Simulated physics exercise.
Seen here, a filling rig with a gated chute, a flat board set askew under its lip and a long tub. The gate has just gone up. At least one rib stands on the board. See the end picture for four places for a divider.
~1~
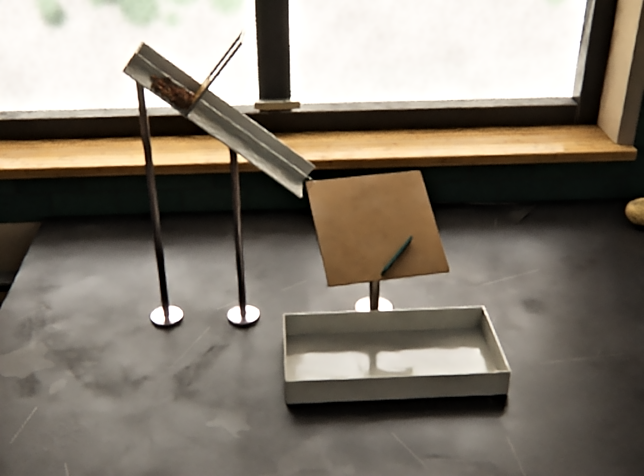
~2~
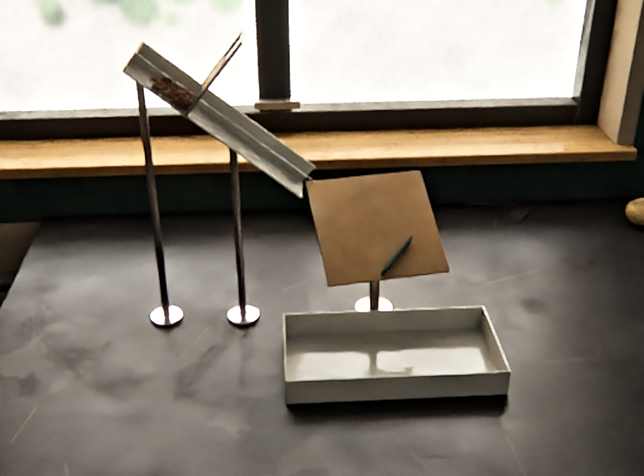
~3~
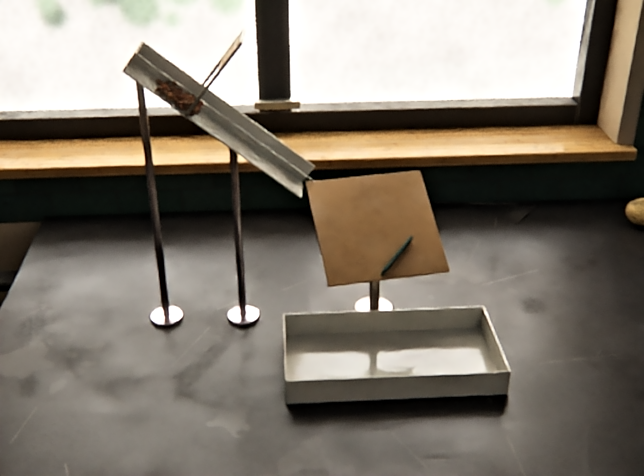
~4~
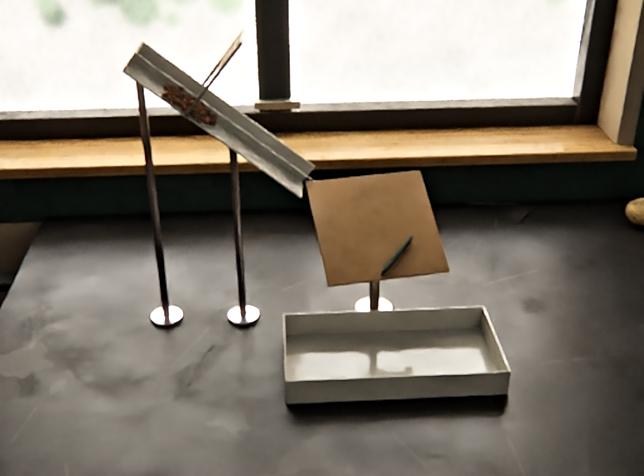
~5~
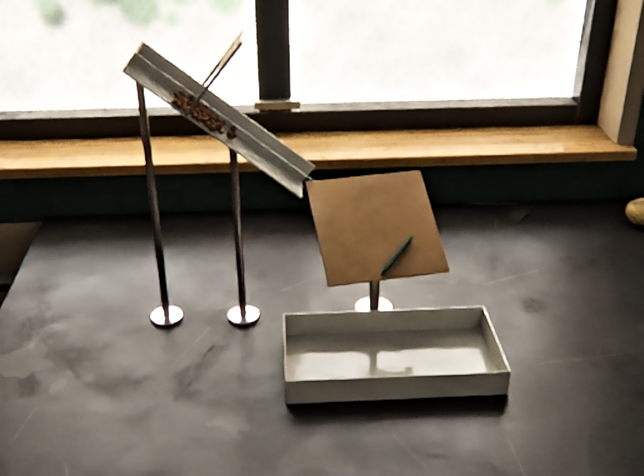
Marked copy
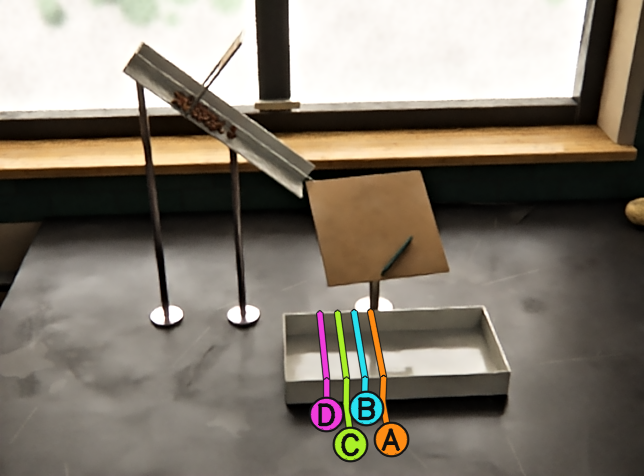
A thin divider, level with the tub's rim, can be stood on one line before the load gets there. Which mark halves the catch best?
Best: A.
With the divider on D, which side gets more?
More lands on the right.
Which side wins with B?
More lands on the right.
On the marked copy, line A crosses the front rim at (383, 377); line B crosses the front rim at (364, 377); line C crosses the front rim at (346, 378); line D crosses the front rim at (326, 379).
Choosing A, of what is caught, about half on the left of the divider, about half on the right.
Choosing B, of what is caught, a small part on the left of the divider, most on the right.
Choosing C, of what is caught, none on the left of the divider, all on the right.
Choosing D, of what is caught, none on the left of the divider, all on the right.
